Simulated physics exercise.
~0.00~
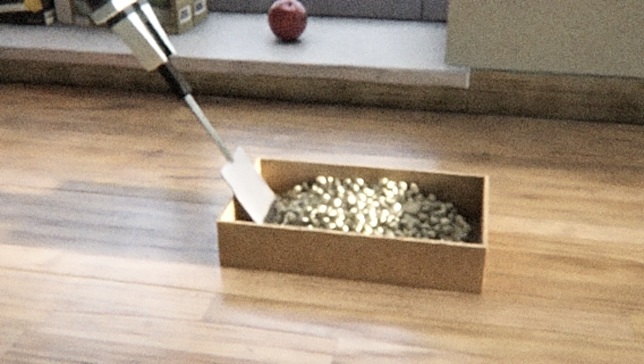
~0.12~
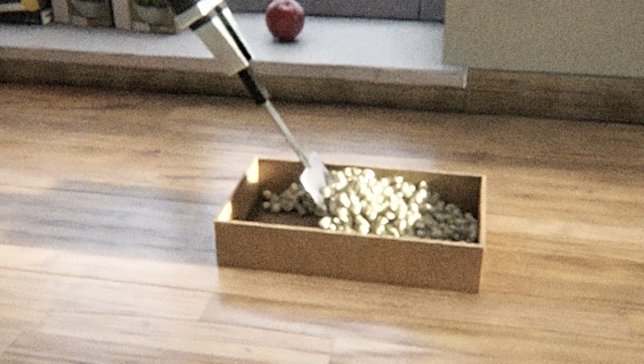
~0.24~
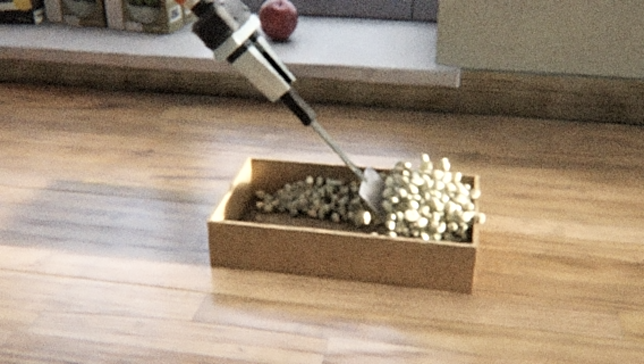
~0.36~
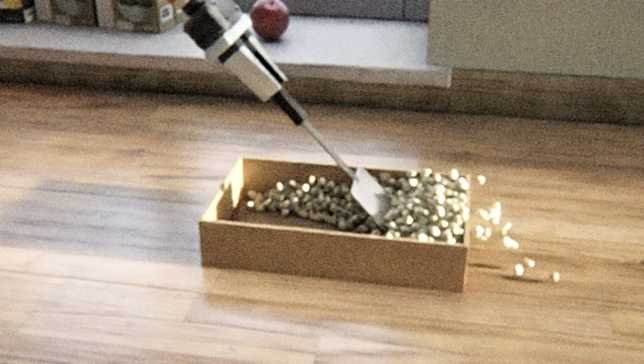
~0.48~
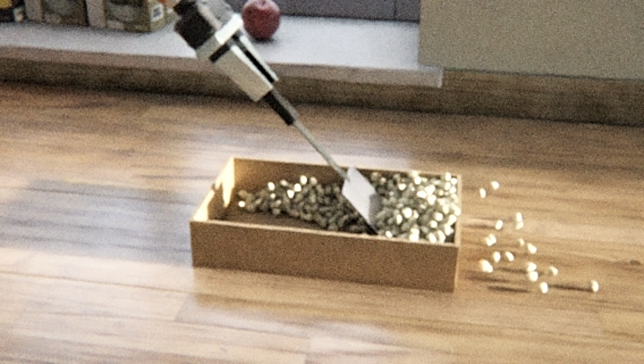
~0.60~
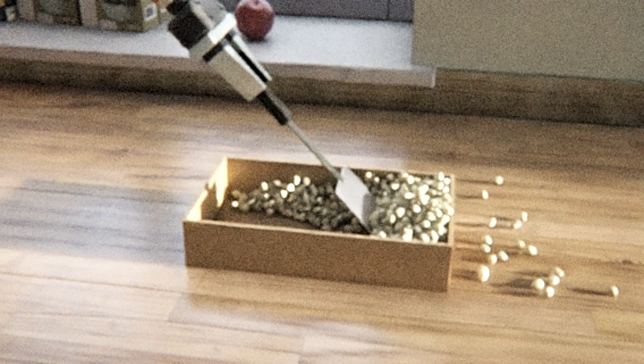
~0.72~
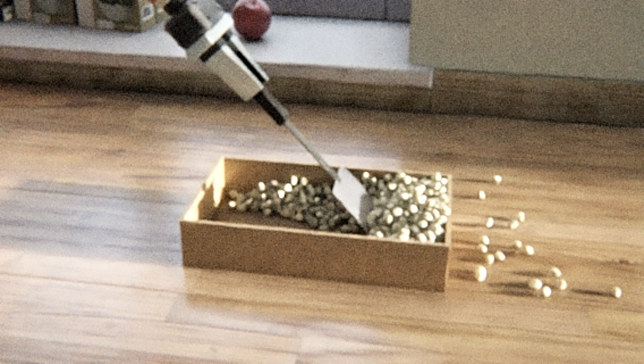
Robot arm pushing a paddle rightward through a tray of dried beans, heaping them up and spilling a few onto the wooden floor.
